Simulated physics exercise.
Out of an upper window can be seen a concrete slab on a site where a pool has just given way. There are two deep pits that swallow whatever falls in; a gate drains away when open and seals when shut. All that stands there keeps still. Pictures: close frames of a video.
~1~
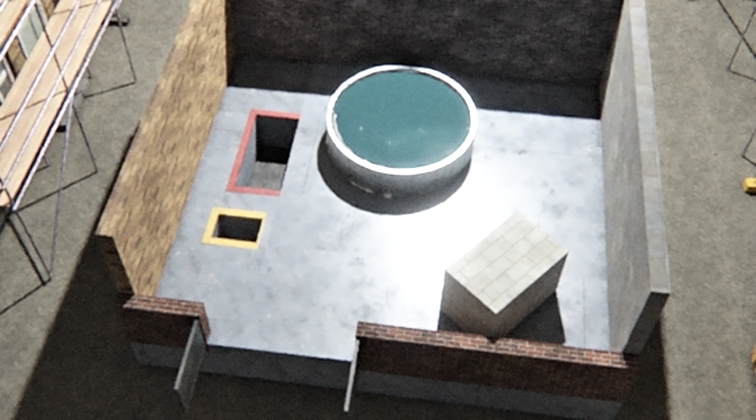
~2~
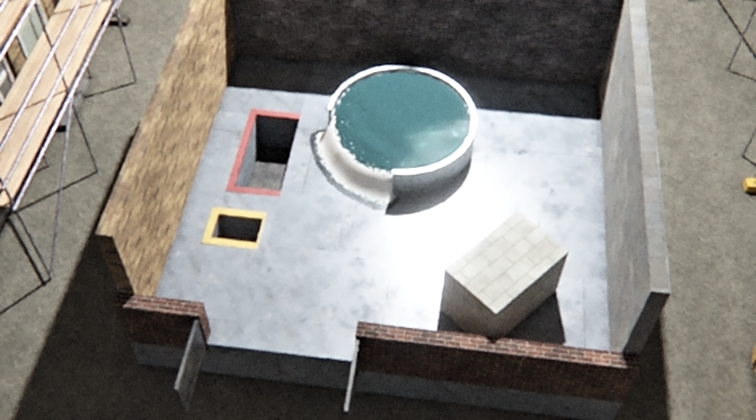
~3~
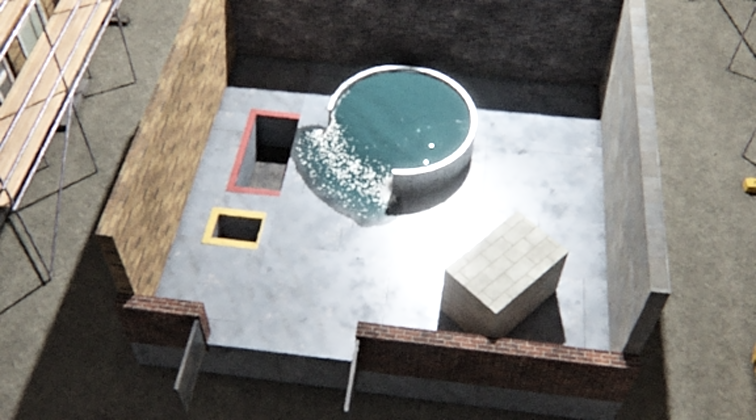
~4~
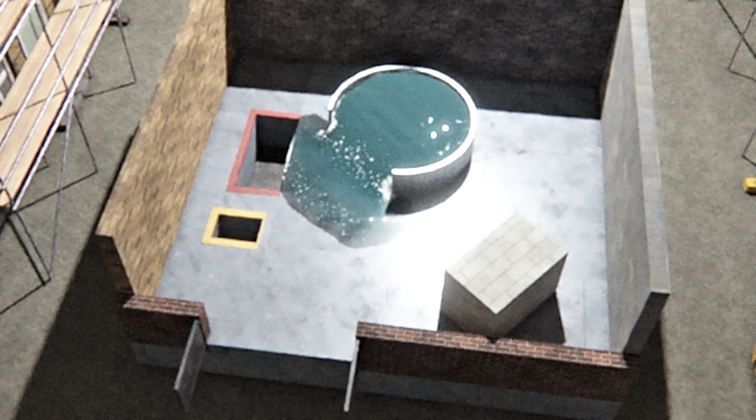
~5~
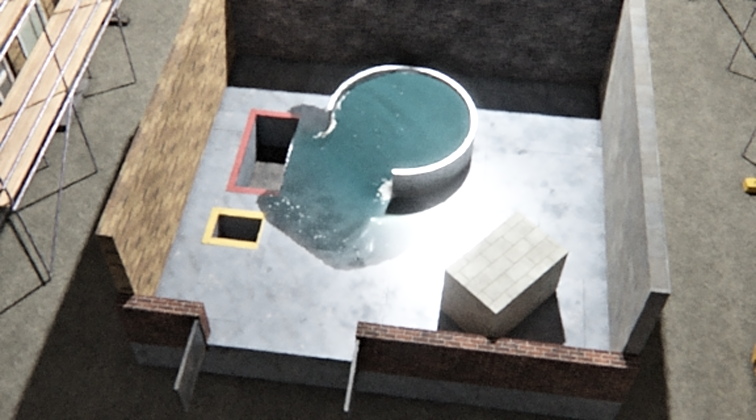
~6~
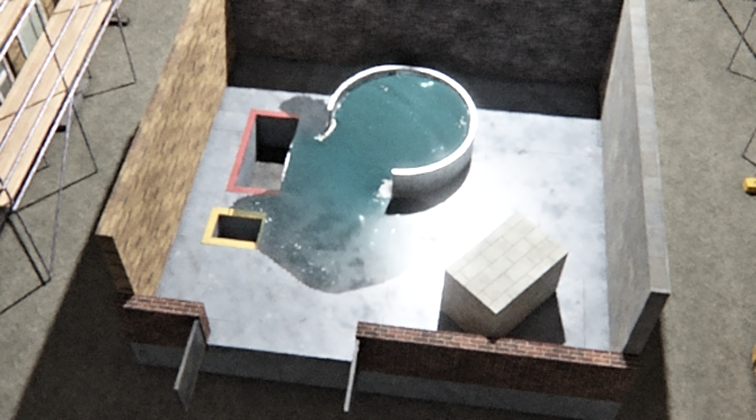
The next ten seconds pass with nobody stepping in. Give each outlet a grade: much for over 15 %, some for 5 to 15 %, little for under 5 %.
Grades: Gate - much, red pit - much, yellow pit - much.
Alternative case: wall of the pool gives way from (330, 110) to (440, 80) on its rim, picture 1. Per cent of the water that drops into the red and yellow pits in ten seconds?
I'd say the red pit gets around 40 percent and the yellow pit around 8 percent.
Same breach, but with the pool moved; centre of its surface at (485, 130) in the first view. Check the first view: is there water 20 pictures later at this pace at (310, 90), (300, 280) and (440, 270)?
Spot 1 unwetted, spot 2 wetted, spot 3 wetted.
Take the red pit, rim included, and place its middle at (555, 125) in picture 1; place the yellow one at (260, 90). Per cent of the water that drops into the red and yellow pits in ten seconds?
The red pit takes 0 per cent, and the yellow pit takes 12 per cent.
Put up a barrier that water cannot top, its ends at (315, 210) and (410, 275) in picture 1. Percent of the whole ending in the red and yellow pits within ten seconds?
Approximate split, red: 50 in a hundred; yellow: 15 in a hundred.
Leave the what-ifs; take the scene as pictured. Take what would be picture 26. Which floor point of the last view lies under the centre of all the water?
It is around (342, 190).
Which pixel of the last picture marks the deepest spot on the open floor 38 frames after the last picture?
I'd point to about (147, 322).
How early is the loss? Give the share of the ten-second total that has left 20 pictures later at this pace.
Around 60 percent.
A moment on, water covers 30 % of the floor; the gate 0 %, the red pit 10 %, the yellow pit 3 %.
Next, water covers 30 % of the floor; the gate 4 %, the red pit 17 %, the yellow pit 7 %.
Then, water covers 35 % of the floor; the gate 11 %, the red pit 24 %, the yellow pit 11 %.
Later, water covers 40 % of the floor; the gate 18 %, the red pit 31 %, the yellow pit 18 %.
In the end, water covers 35 % of the floor; the gate 22 %, the red pit 37 %, the yellow pit 21 %.
